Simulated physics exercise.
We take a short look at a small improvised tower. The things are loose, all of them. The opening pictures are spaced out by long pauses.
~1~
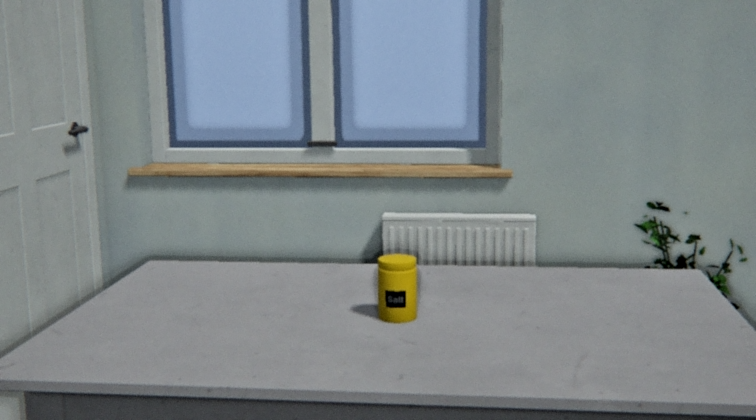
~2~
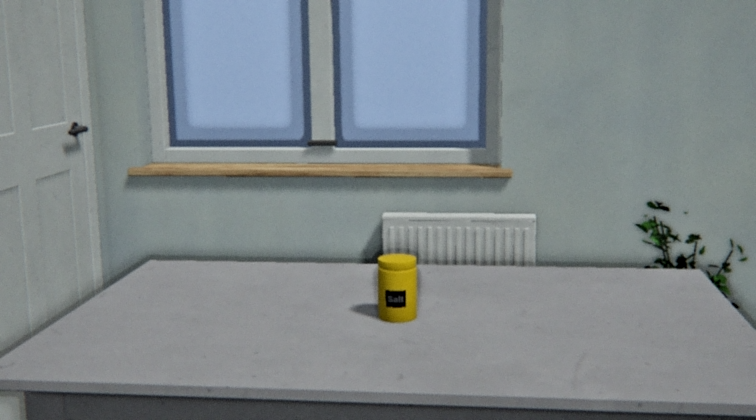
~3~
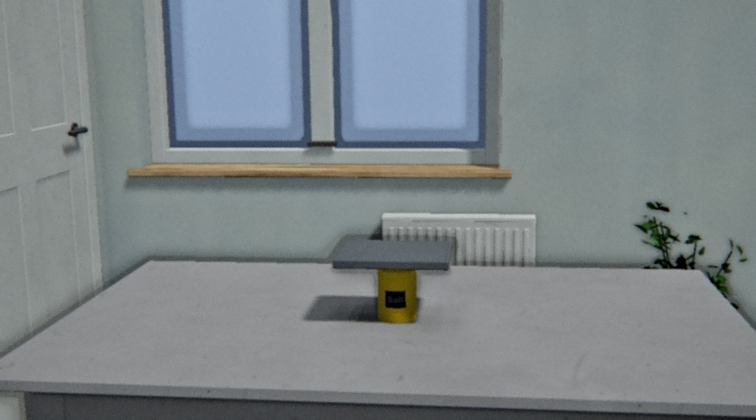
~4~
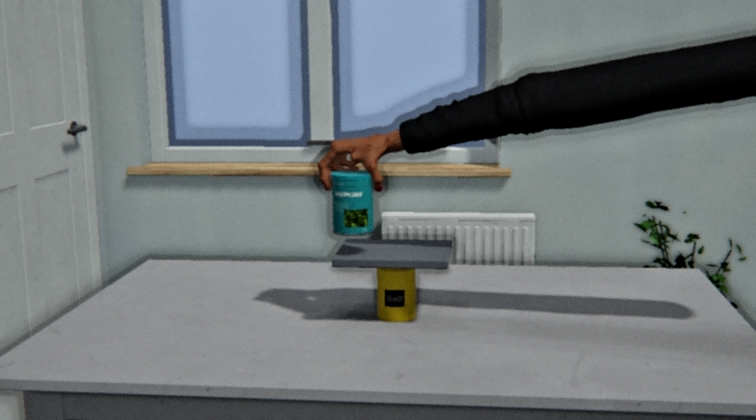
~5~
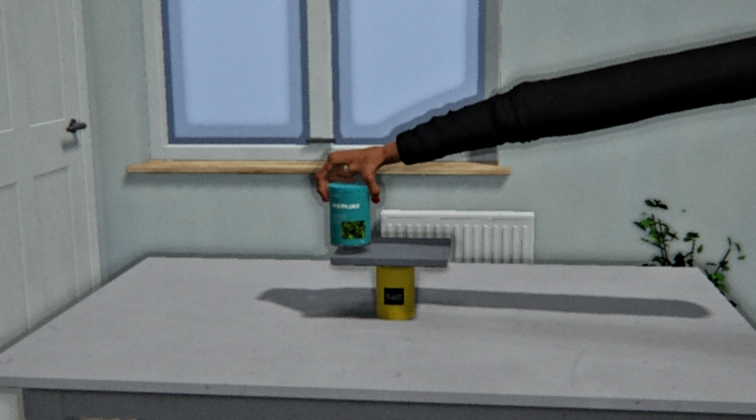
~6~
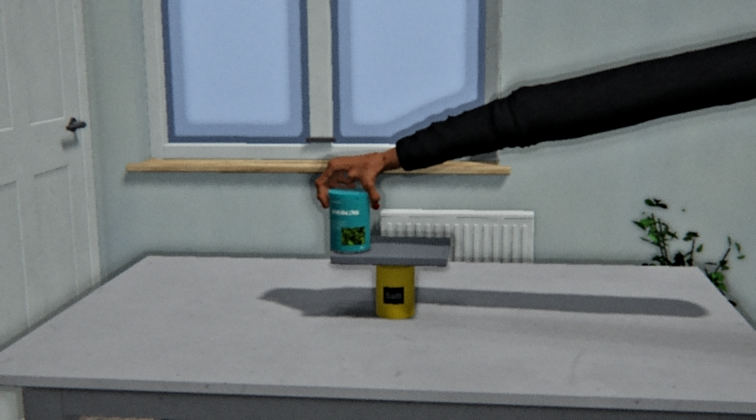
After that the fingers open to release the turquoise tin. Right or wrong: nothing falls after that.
Wrong.
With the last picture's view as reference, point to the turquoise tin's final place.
The object finishes somewhere near (298, 304).
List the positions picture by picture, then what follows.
In the first frame, the last thing is not in view yet.
In the second frame, the last thing is not in view yet.
In the third frame, the last thing is not in view yet; grey lid (395, 254).
In the fourth frame, coming down; turquoise tin (353, 203); grey lid (394, 253).
In the fifth frame, coming down; turquoise tin (350, 214); grey lid (393, 251).
In the sixth frame, in place under the hand; turquoise tin (350, 220); grey lid (393, 250).
Then, 0.30 s past the last view, turquoise tin now fallen; grey lid rocked 41° from its first pose.
Then, 0.40 s past the last view, grey lid on its side.
Then, 0.50 s past the last view, as before.
Then, 0.70 s past the last view, grey lid now fallen.
Finally, fallen, turquoise tin and grey lid; yellow jar still in place. Final places as the last picture's camera would see them, turquoise tin near (298, 304). The stack comes apart.
